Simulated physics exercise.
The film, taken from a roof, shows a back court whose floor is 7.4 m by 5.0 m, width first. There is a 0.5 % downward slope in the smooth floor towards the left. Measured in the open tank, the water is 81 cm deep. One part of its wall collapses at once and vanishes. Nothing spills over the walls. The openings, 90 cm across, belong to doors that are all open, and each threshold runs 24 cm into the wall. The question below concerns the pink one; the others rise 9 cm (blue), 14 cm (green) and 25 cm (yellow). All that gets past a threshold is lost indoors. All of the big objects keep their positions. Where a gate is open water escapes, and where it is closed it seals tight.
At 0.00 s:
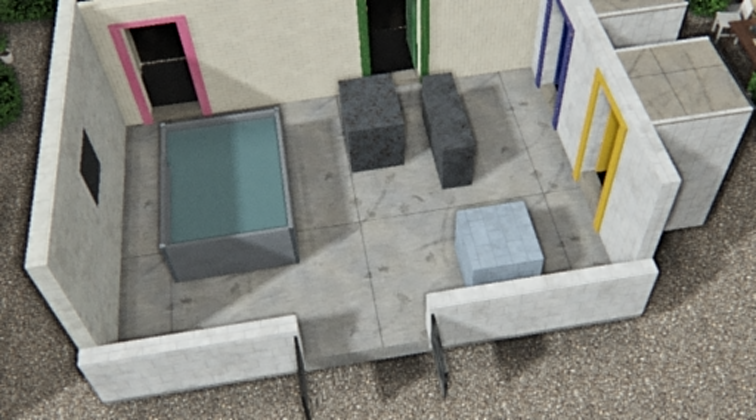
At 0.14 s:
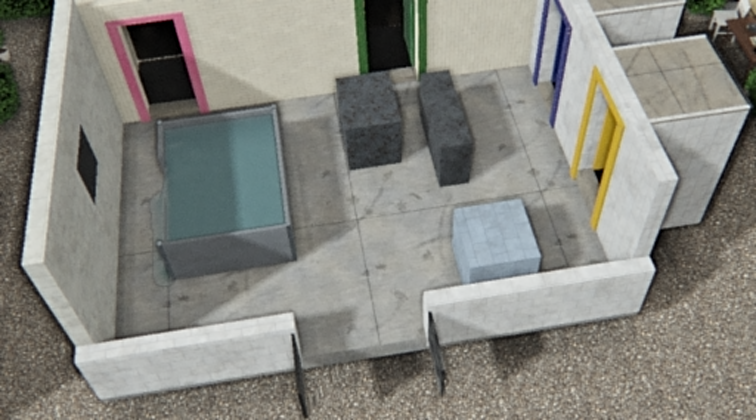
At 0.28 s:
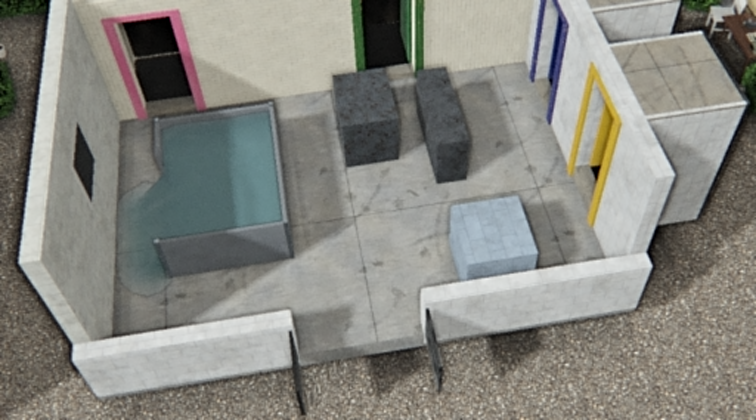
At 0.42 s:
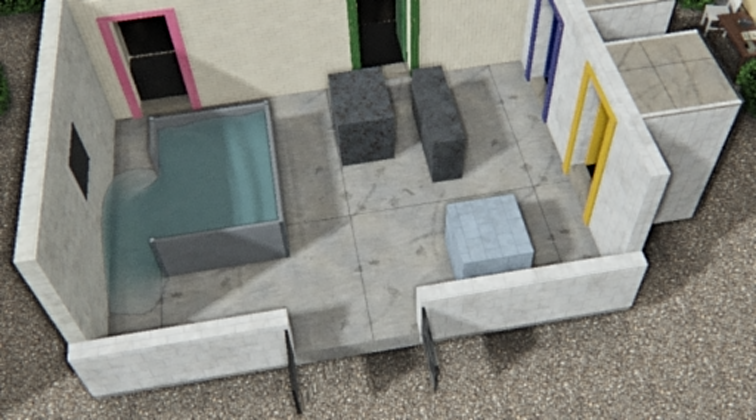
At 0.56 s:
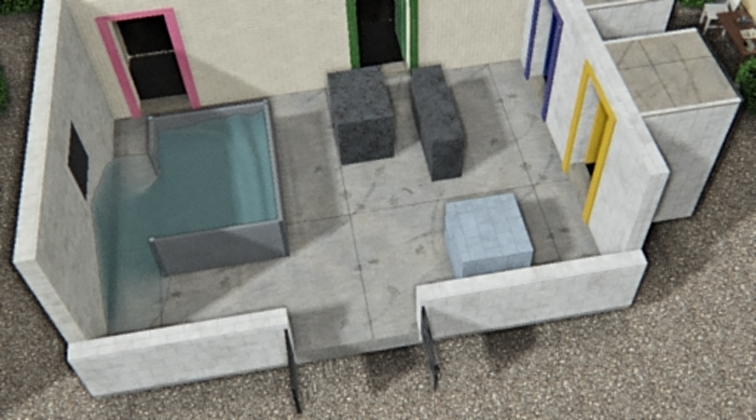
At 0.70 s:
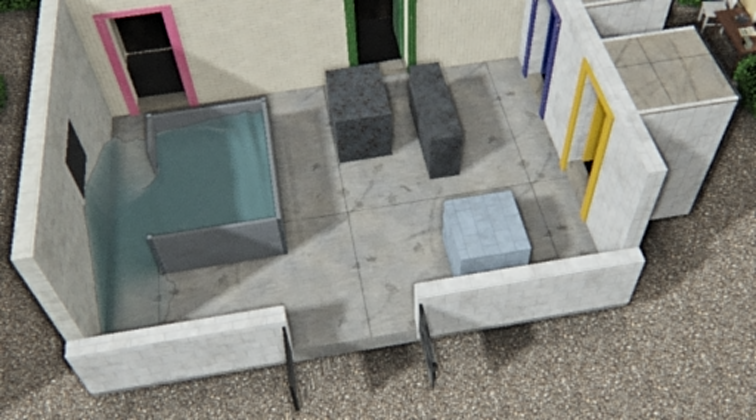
To begin with, an open tank of still, blue-green water stands in a walled court with coloured doorways and dark blocks. Part of its left side disappears, and water pours through the gap onto the grey floor. The pool spreads leftward, reaches the left wall and widens along it.
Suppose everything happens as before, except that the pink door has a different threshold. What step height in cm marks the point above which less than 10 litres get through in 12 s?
The point is around 35 cm.
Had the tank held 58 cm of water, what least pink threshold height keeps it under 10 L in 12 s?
25 cm.
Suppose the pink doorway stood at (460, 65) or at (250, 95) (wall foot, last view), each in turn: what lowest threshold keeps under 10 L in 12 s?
You'd want about 12.0 cm there first, then about 6.5 cm.
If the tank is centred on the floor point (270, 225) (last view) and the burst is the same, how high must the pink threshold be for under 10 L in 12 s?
In this case, 27 cm or so.
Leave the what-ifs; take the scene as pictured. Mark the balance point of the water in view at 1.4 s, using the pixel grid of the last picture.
Centre of mass: About (178, 222) px.
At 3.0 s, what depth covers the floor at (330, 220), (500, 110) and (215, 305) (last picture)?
Roughly 2, 0 and 11 cm, in turn.
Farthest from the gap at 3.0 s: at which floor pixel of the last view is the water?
(539, 293).
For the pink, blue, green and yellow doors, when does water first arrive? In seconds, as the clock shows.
Pink: 1.1 s; blue: 4.5 s; green: 2.8 s; yellow: 4.5 s.
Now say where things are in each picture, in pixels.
Still water, 81 cm deep, in the open tank at (224, 177); the pink door at (165, 77) is dry, in the first picture.
Water pours out at (171, 221) and has run 0.3 m, to (154, 210); about 9 cm deep outside, 81 cm at the back, in the second picture.
The front is at (121, 226), 0.8 m from the gap at (169, 221); 1.4 m2 of floor is wet, 80 cm left at the back, in the third picture.
The gap is at (165, 222), the front 1.0 m out at (114, 178); the back of the open tank holds 74 cm, in the fourth picture.
The front is at (109, 333), 1.2 m from the gap at (164, 221); 2.6 m2 of floor is wet, 70 cm left at the back, in the fifth picture.
Water pours out at (162, 218) and has run 1.6 m, to a hidden place; about 25 cm deep outside, 70 cm at the back; 1.0 m in a straight line remain to the pink door at (151, 67), in the sixth picture.
After 1.4 s water covers 20 % of the floor, deepest (64 cm) near (105, 367); 19 cm at the pink door, 9 litres in over its 13 cm threshold.
After 3.0 s water covers 60 % of the floor, deepest (35 cm) near (113, 129); 25 cm at the pink door, 189 litres in over its 13 cm threshold.
After 12.0 s water covers 95 % of the floor, deepest (14 cm) near (522, 244); 8 cm at the pink door, 279 litres in over its 13 cm threshold.
At the pink door as built, the water arrived by 1.2 s and peaked near 33 cm at 1.8 s.
Run again over the same 12 s with other heights there, 27 litres in over 30.5 cm, 2 litres over 41 cm. The limit of 10 litres is kept from about 35 cm up.
